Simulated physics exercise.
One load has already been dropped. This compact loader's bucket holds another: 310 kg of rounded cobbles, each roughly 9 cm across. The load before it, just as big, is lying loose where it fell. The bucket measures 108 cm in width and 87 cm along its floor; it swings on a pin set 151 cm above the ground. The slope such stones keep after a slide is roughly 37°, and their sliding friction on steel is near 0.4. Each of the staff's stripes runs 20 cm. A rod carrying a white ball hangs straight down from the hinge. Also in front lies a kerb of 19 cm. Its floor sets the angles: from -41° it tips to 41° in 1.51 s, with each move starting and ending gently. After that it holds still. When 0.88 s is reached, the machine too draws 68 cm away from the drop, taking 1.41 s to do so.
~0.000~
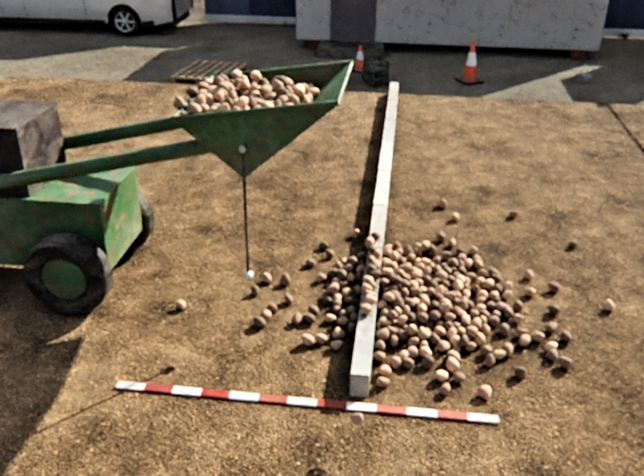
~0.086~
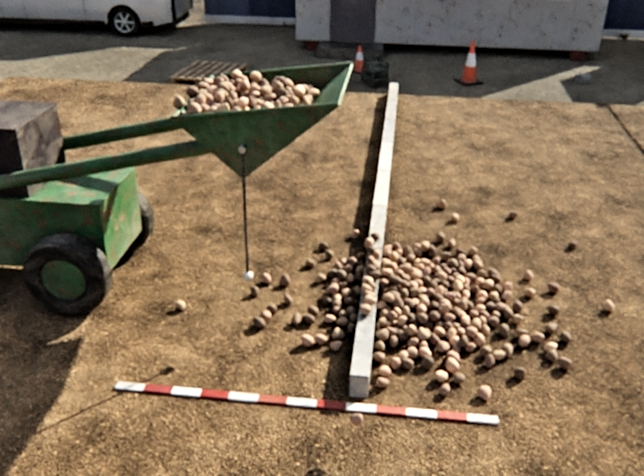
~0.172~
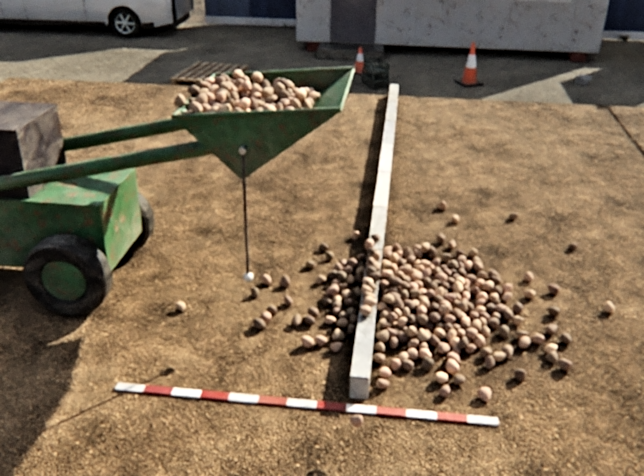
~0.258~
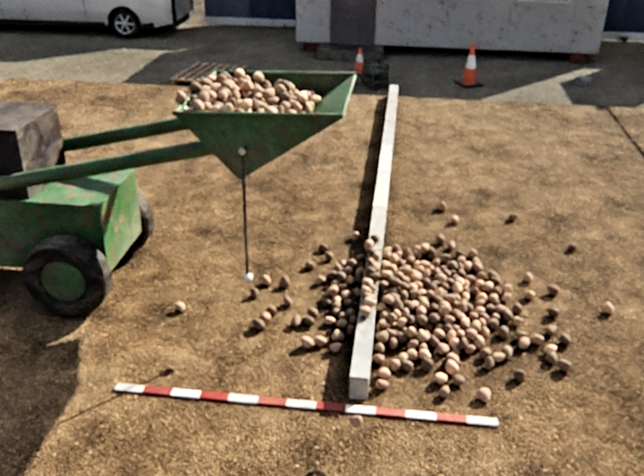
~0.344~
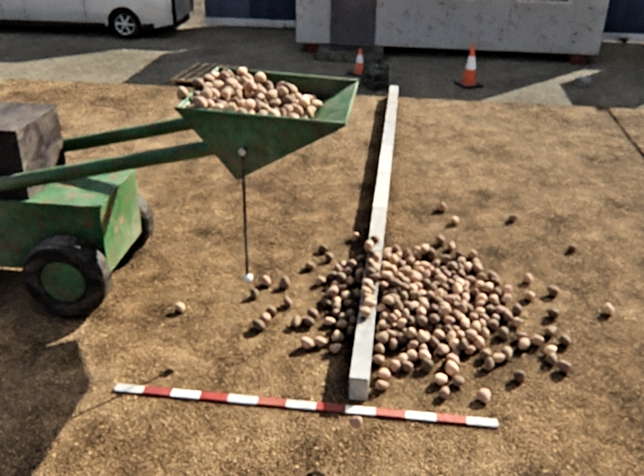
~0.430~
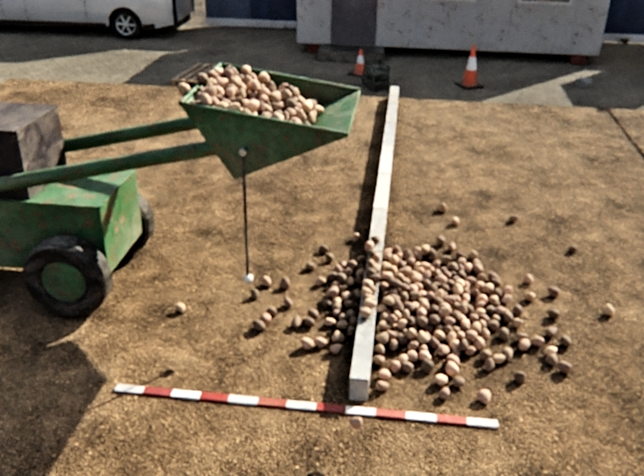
On sandy ground, a green loader's bucket full of round stones slowly tilts beside a kerb.
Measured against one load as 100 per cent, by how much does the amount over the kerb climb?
The amount climbs by some 5 per cent of a load.
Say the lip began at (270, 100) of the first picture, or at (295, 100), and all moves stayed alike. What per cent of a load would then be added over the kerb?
Case one about 0 %, case two about 0 %.
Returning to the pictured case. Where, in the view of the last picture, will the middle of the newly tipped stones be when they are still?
Roughly at pixel (323, 287).
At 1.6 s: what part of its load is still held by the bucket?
That works out to about 15 %.
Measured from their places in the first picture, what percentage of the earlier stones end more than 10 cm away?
Close to 5 per cent.
After 1.1 s the floor is at 28°; in per cent of one load, 98 in the bucket, 21 on this side of the kerb, 82 over the kerb; the foremost stones are at (566, 317).
After 1.6 s the floor is at 41°; in per cent of one load, 17 in the bucket, 101 on this side of the kerb, 83 over the kerb; the foremost stones are at (566, 317).
After 2.7 s the floor is at 41°; in per cent of one load, 0 in the bucket, 114 on this side of the kerb, 86 over the kerb; the foremost stones are at (564, 309).
After 5.4 s the floor is at 41°; in per cent of one load, 0 in the bucket, 114 on this side of the kerb, 86 over the kerb; the foremost stones are at (564, 309). Net gain over the kerb, 5.
